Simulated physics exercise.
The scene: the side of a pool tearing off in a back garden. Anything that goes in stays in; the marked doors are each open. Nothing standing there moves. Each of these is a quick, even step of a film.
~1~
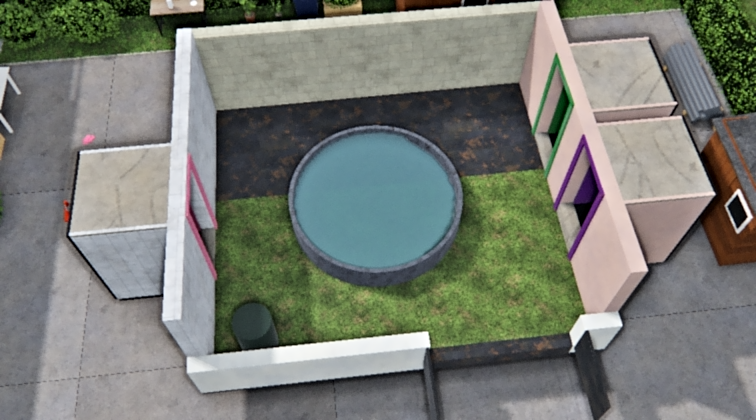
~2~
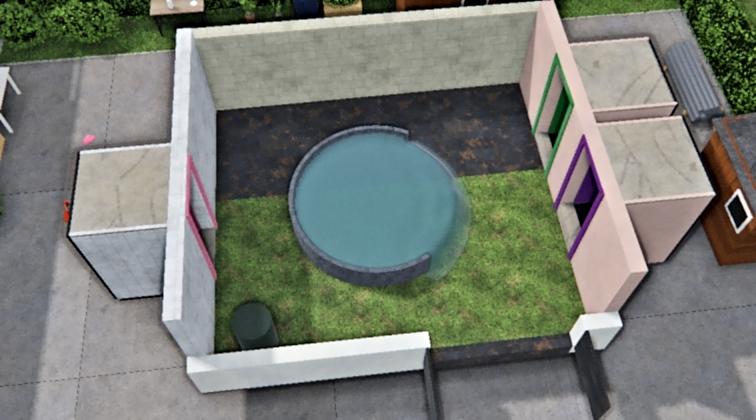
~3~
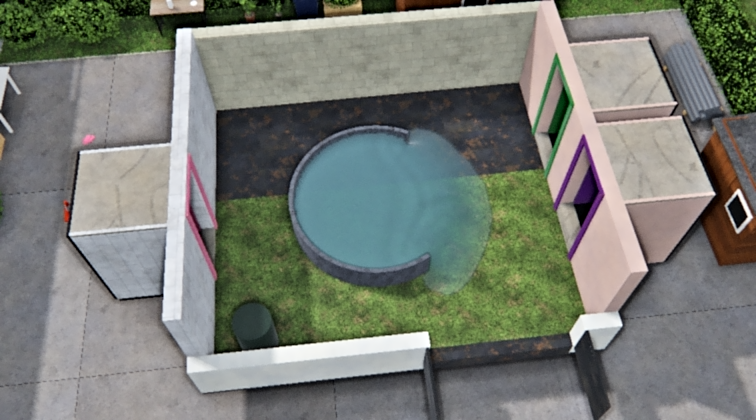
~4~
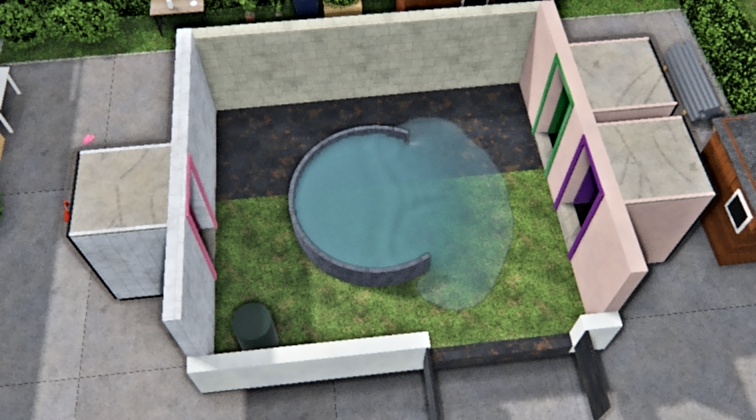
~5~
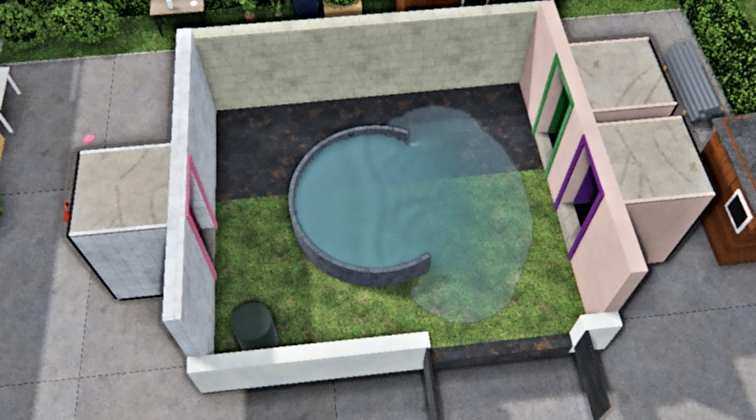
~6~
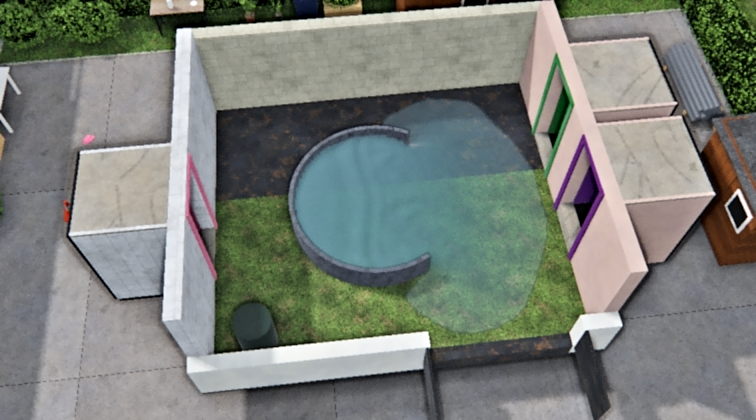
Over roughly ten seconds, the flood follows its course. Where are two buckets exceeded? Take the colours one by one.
Result: The purple door will keep to two buckets. The pink door will keep to two buckets. The green door will go over two buckets.
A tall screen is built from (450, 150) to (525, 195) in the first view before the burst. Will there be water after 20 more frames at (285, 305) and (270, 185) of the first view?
Result by location - first parched, second parched.
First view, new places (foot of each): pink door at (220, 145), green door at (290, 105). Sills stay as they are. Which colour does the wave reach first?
The purple one.
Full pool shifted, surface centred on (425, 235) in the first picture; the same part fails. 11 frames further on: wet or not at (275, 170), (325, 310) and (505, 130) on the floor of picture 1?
In order, the three spots end up untouched, untouched and waterlogged.
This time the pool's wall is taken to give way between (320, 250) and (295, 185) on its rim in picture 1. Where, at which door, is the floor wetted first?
My answer: The one in pink.
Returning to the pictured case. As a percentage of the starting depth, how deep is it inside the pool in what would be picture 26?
Estimate: Around 30 per cent.
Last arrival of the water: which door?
I'd go with the pink-painted one.
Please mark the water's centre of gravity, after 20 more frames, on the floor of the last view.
Somewhere around (457, 199) in the last view.
A moment on, water covers 45 % of the floor; the purple door wet at the sill, nothing in, the pink door not reached, the green door under two buckets in.
Next, water covers 50 % of the floor; the purple door wet at the sill, nothing in, the pink door not reached, the green door over two buckets in.
Then, water covers 55 % of the floor; the purple door wet at the sill, nothing in, the pink door not reached, the green door far over two buckets in.
Later, water covers 75 % of the floor; the purple door wet at the sill, nothing in, the pink door not reached, the green door far over two buckets in.
In the end, water covers 100 % of the floor; the purple door wet at the sill, nothing in, the pink door wet at the sill, nothing in, the green door far over two buckets in.
